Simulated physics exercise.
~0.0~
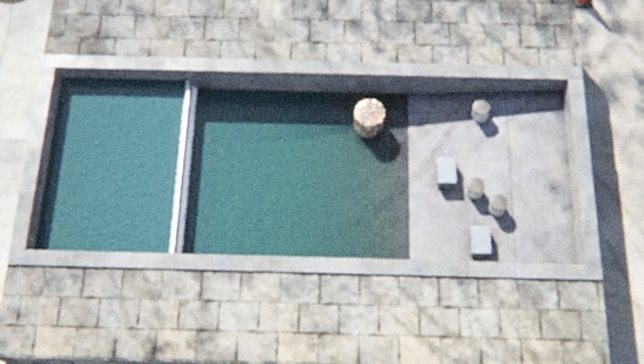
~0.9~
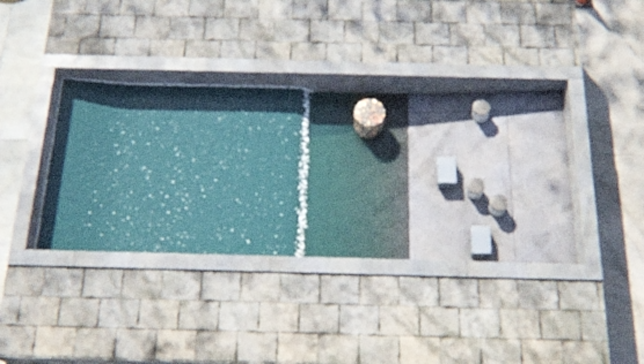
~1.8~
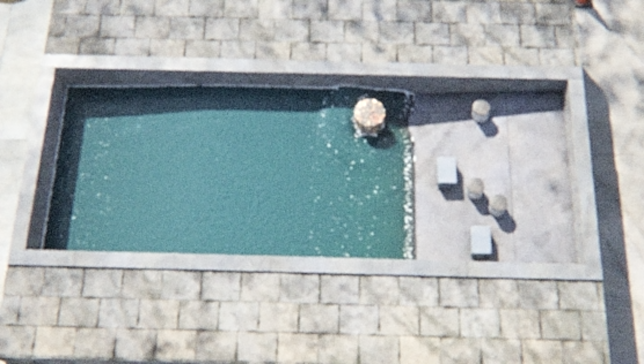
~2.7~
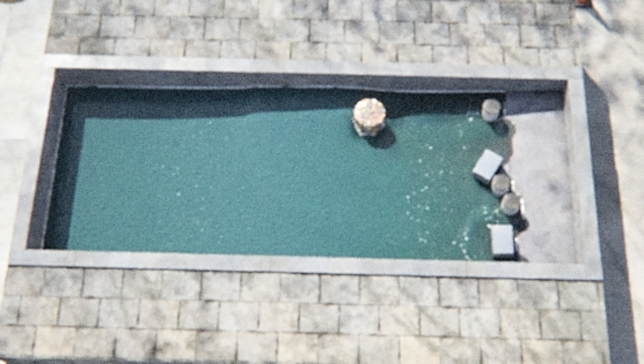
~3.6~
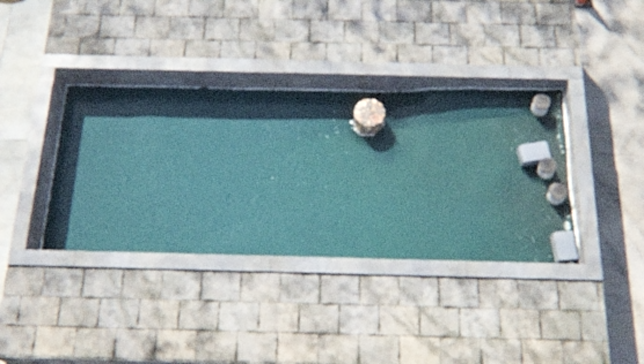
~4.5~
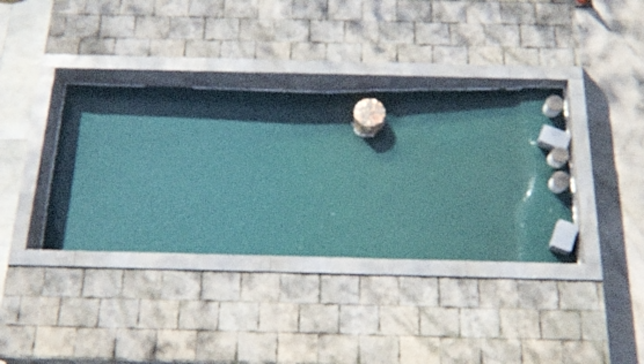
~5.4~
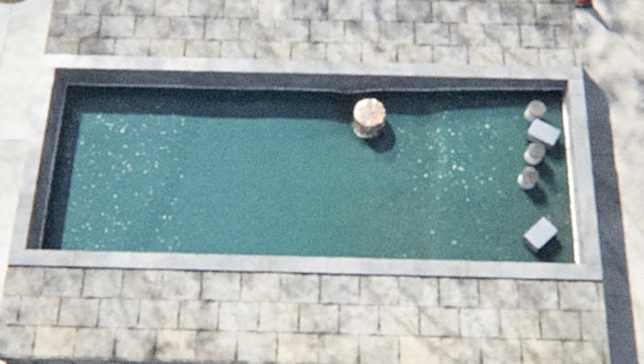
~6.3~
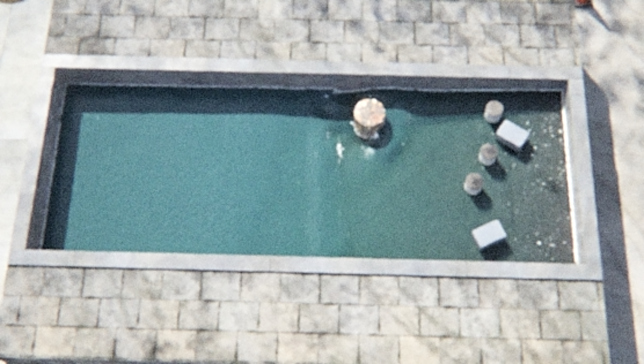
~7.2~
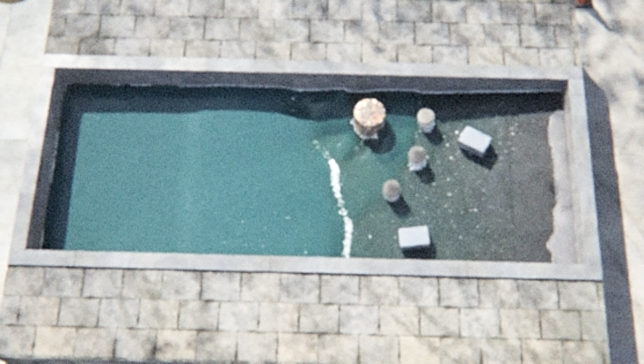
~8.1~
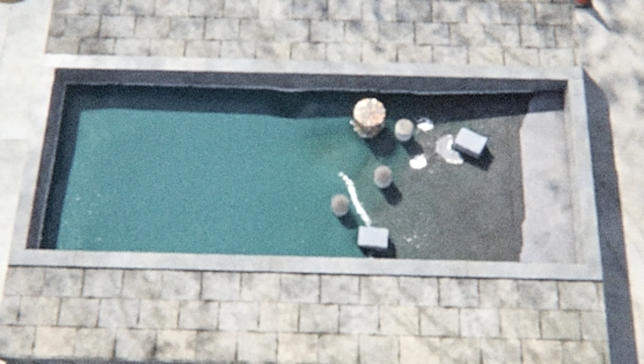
A surge of green water rushed right across a long stone pool when its barrier vanished, swept five small crates and pails up against the far wall, then drew back and dragged them left, leaving them scattered near a stationary round post.
